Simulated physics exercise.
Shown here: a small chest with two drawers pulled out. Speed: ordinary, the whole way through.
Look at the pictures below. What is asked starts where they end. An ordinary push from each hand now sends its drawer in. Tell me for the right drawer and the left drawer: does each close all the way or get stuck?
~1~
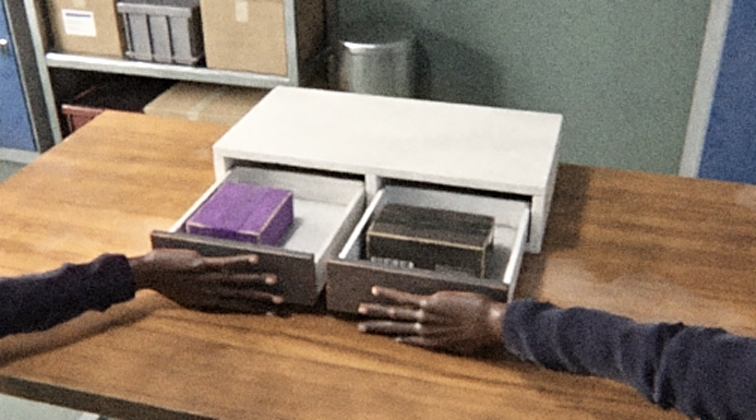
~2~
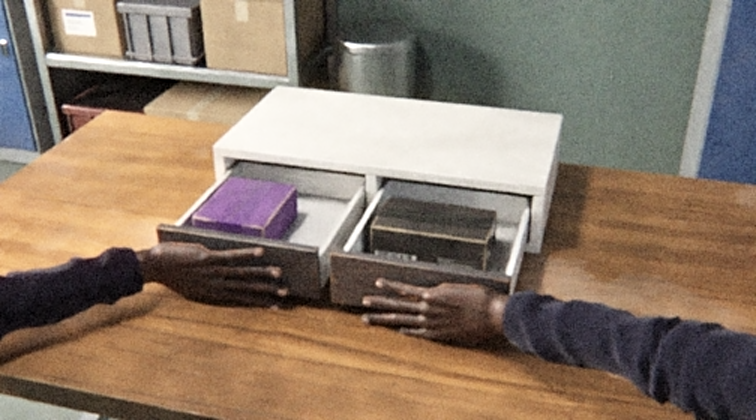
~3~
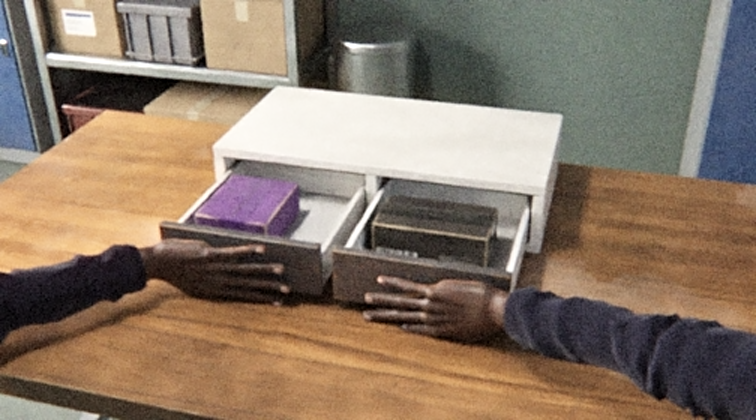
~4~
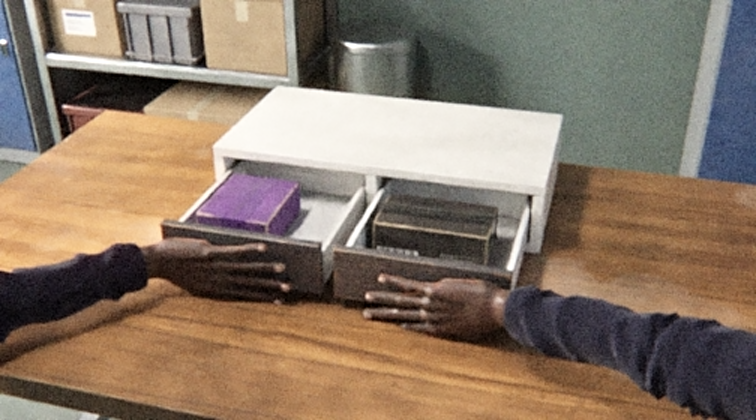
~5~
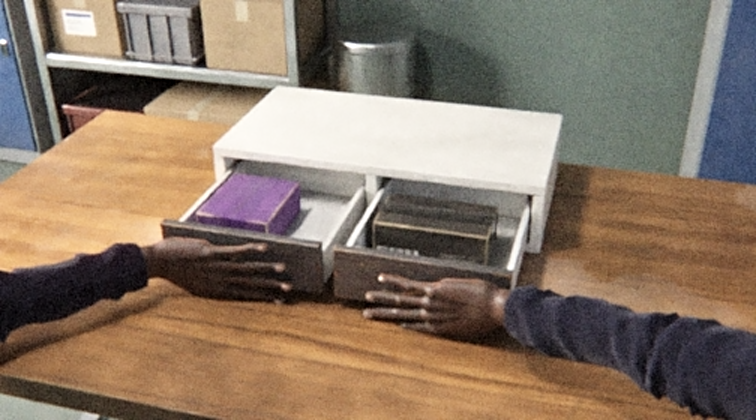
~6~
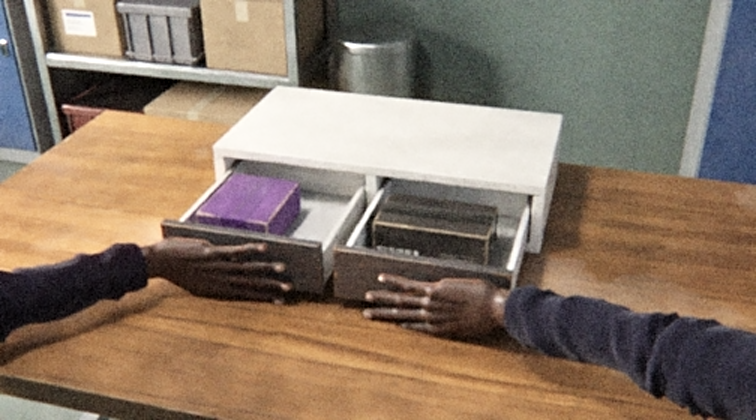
Result: The right drawer goes home. The left drawer goes home.
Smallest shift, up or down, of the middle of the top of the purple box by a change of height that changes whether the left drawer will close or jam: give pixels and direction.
Shift approx. 8 px, direction up.
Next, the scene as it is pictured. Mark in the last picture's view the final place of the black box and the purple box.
Black box: (465, 165); purple box: (302, 152).
Then, 0.58 s past the last view, right drawer about half in; left drawer about half in.
Finally, the right drawer goes all the way in; the left drawer goes all the way in.
